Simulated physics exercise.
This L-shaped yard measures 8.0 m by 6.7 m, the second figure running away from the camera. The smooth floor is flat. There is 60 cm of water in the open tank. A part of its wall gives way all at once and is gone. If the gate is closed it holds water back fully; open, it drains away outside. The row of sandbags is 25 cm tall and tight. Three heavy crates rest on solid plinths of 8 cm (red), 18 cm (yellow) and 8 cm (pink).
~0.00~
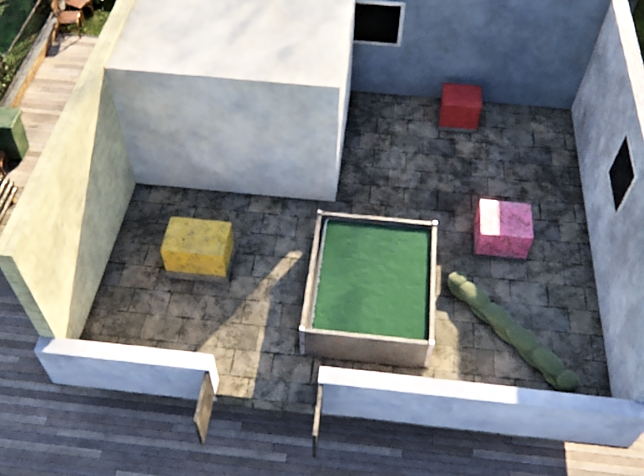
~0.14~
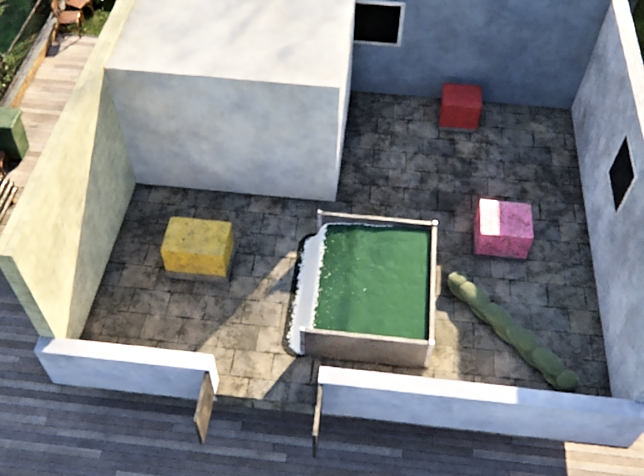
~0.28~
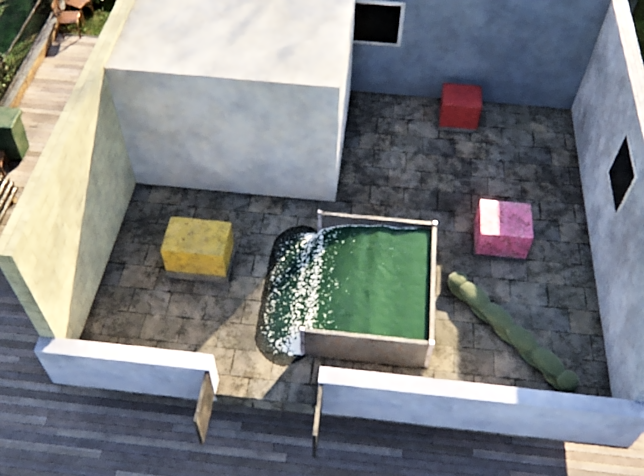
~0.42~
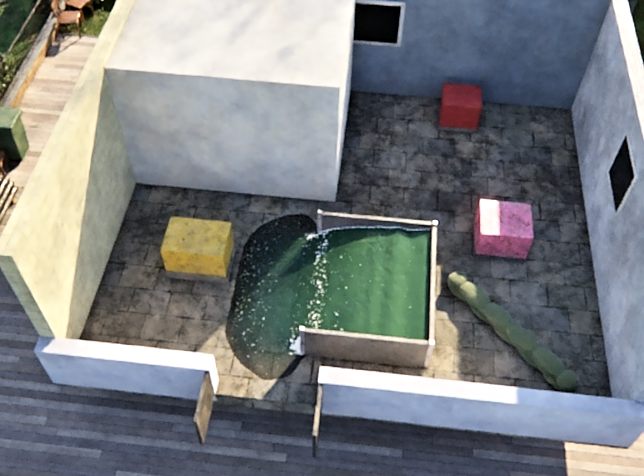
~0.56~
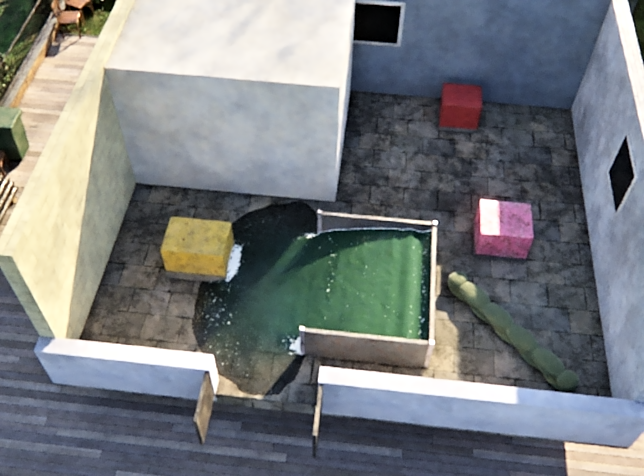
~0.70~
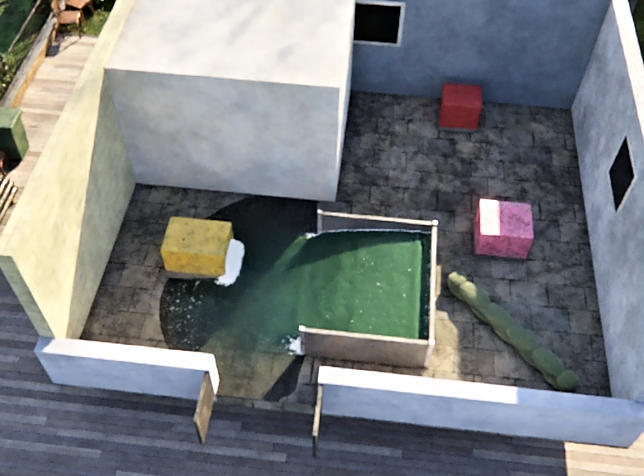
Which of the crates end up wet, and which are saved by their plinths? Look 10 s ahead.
The red crate stays dry; the yellow crate gets wet; the pink crate is soaked.
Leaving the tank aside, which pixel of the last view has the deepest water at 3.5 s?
Around (132, 259).
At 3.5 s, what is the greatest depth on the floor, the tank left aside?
Up to some 32 cm.
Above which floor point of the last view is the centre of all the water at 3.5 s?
Near (218, 276).
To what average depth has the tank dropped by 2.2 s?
Roughly 17 cm on average.
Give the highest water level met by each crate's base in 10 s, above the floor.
In cm: Red 4, yellow 41, pink 15.
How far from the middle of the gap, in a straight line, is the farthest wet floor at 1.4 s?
Roughly 3.8 m.
After 1.4 s water covers 30 % of the floor and is deepest (40 cm) near (239, 270); red plinth not reached, yellow plinth reached, pink plinth not reached.
After 2.2 s water covers 30 % of the floor and is deepest (44 cm) near (107, 366); red plinth not reached, yellow plinth reached, pink plinth not reached.
After 3.5 s water covers 35 % of the floor and is deepest (32 cm) near (132, 259); red plinth not reached, yellow plinth reached, pink plinth not reached.
After 6.0 s water covers 50 % of the floor and is deepest (18 cm) near (101, 283); red plinth not reached, yellow plinth reached, pink plinth reached.
After 10.0 s water covers 75 % of the floor and is deepest (14 cm) near (241, 261); highest at the red plinth 4 cm, highest at the yellow plinth 41 cm, highest at the pink plinth 15 cm.
